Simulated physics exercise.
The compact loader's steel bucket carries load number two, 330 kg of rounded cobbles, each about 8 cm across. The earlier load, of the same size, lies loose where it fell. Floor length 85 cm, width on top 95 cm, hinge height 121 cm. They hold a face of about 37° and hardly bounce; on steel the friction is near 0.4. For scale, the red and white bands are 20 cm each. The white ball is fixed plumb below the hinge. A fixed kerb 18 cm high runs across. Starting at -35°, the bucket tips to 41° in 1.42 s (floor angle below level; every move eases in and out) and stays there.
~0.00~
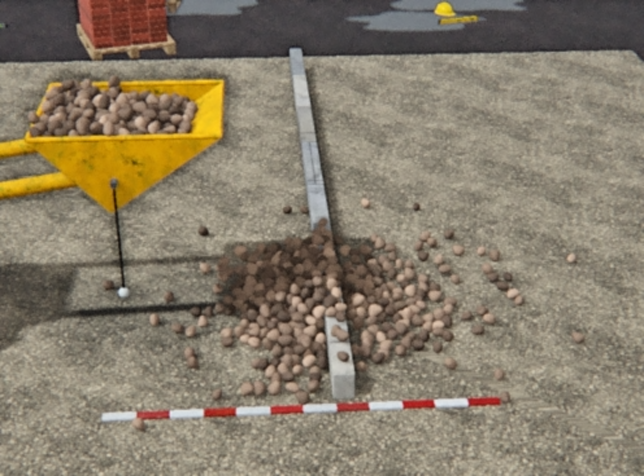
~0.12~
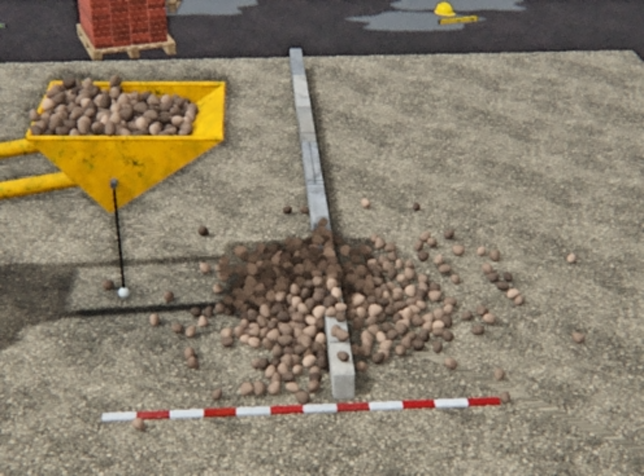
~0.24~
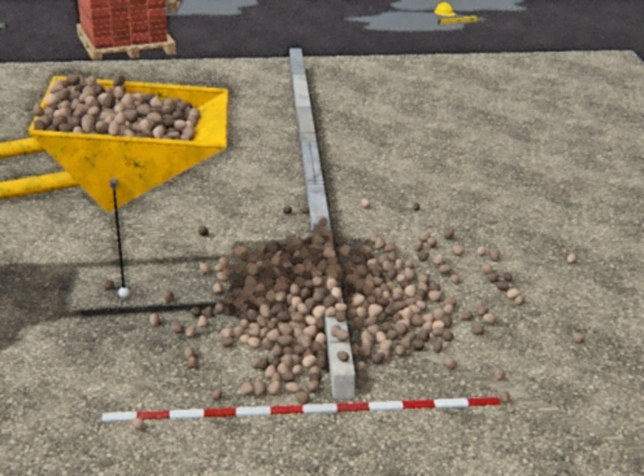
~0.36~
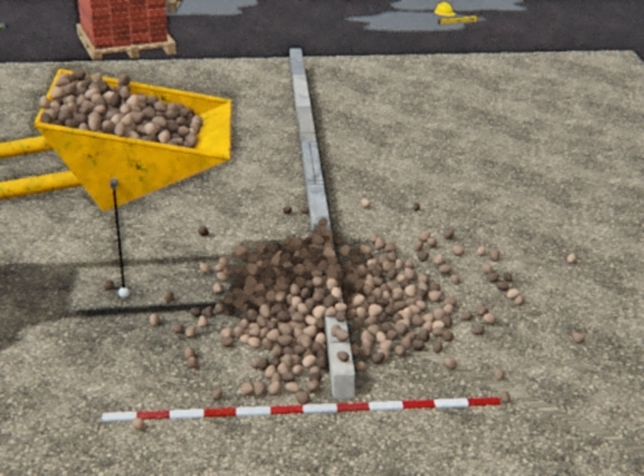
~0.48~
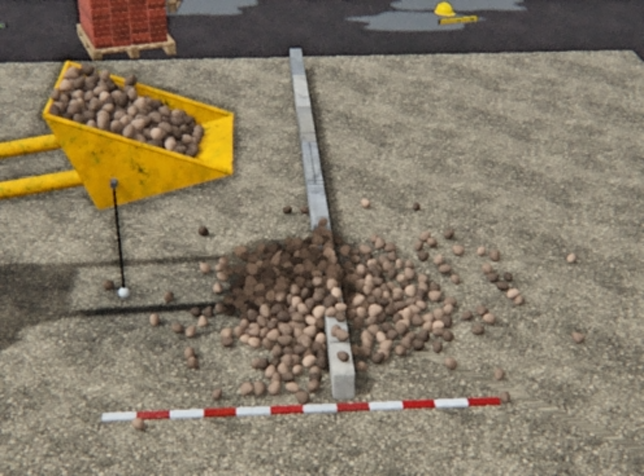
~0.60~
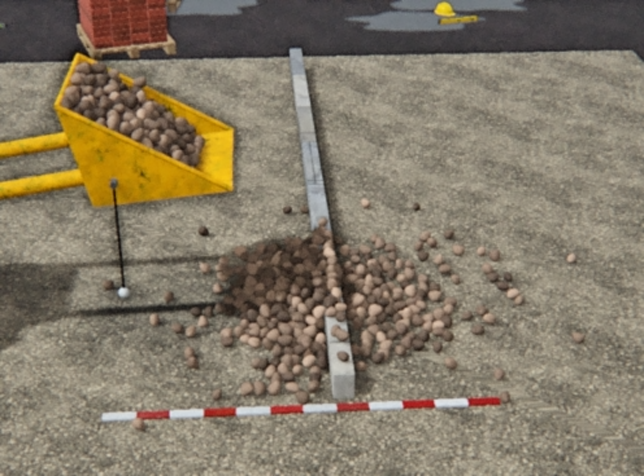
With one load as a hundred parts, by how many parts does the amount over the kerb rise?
Roughly 1 per cent of a load more.
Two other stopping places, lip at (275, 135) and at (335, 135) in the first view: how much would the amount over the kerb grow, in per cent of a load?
First some 30, then 90 per cent.
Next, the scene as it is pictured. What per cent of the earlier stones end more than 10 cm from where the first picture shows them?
About 5 per cent.
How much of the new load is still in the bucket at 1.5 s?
About 35 per cent.
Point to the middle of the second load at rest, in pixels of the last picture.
Their middle is at about (247, 292).
After 1.1 s the floor is at 29°; in per cent of one load, 98 in the bucket, 72 on this side of the kerb, 30 over the kerb; the foremost stones are at (544, 281).
After 1.5 s the floor is at 41°; in per cent of one load, 34 in the bucket, 136 on this side of the kerb, 30 over the kerb; the foremost stones are at (544, 281).
After 1.9 s the floor is at 41°; in per cent of one load, 3 in the bucket, 166 on this side of the kerb, 30 over the kerb; the foremost stones are at (544, 281).
After 4.4 s the floor is at 41°; in per cent of one load, 0 in the bucket, 169 on this side of the kerb, 31 over the kerb; the foremost stones are at (544, 281). Net gain over the kerb, 1.
